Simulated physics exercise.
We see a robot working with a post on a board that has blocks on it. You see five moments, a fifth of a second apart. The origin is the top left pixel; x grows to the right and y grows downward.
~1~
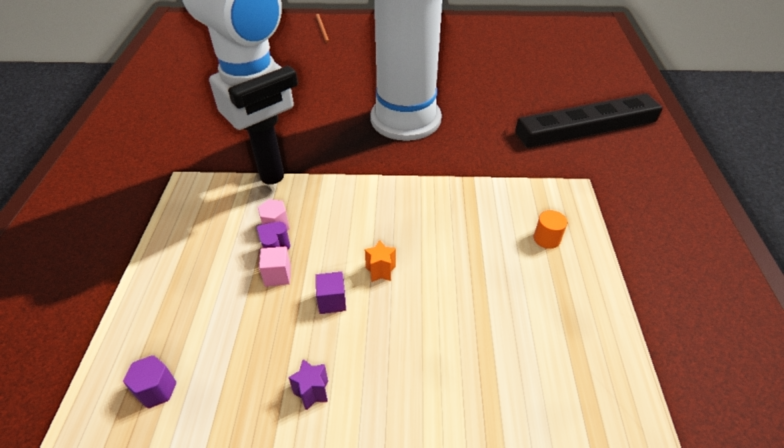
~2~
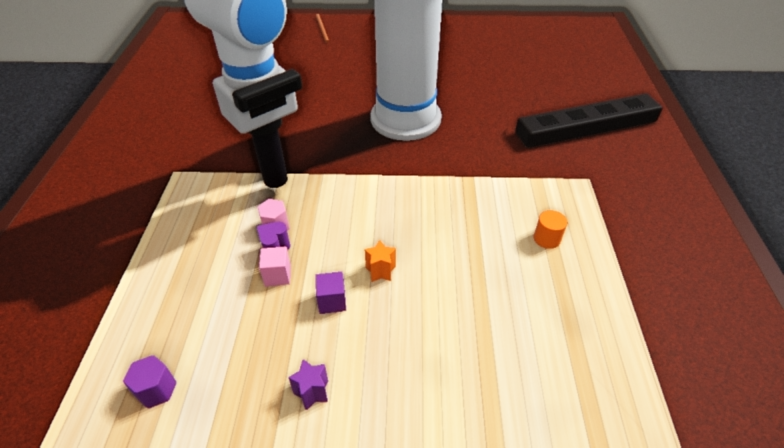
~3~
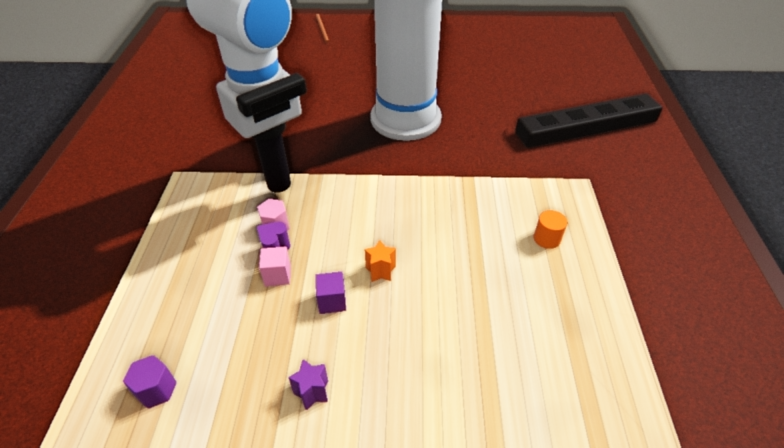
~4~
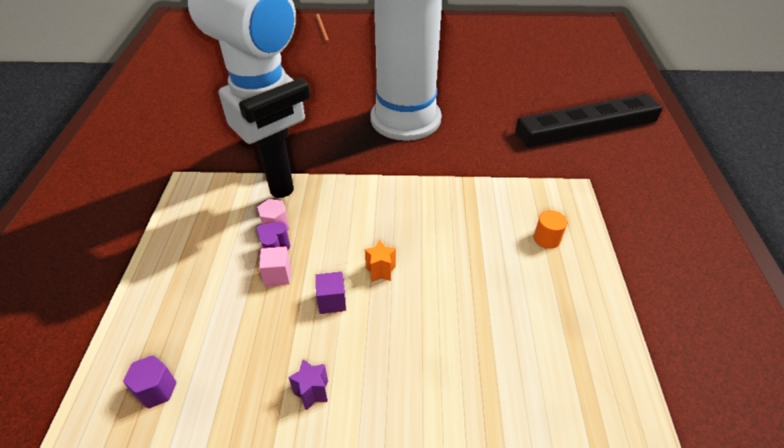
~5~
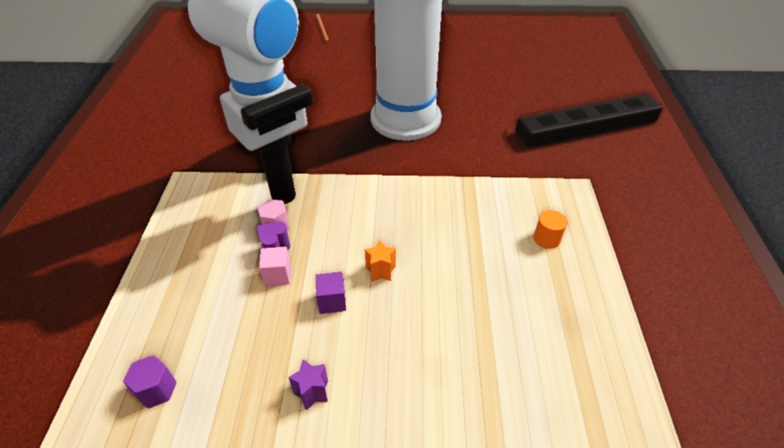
A robot arm moves its black post slightly down and right beside unmoving colored blocks.
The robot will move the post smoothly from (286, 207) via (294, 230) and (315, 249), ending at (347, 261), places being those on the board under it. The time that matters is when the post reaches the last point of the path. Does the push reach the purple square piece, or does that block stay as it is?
It's unmoved.
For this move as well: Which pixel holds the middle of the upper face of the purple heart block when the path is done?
In the picture, it is at (264, 243).
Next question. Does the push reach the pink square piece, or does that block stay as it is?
The block moves away from its spot.
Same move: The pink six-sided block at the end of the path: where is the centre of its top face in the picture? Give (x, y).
The centre of its top will be at (266, 223).
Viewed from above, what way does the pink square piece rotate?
It turns round anticlockwise.
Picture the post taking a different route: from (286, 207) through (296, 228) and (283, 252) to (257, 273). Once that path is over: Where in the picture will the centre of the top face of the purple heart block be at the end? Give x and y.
In the picture, that point is around (221, 269).
The first path, step by step. One third of the way, post (292, 220); purple heart block (264, 242); pink six-sided block (266, 222), turned 40° clockwise; pink square piece (271, 263), turned 25° anticlockwise.
Two thirds of the way, post (313, 239); purple heart block (264, 243); pink six-sided block (266, 223), turned 45° clockwise; pink square piece (271, 263), turned 25° anticlockwise.
At the end, post (345, 250); purple heart block (264, 243); pink six-sided block (266, 223), turned 45° clockwise; pink square piece (271, 263), turned 25° anticlockwise; purple square piece unmoved.
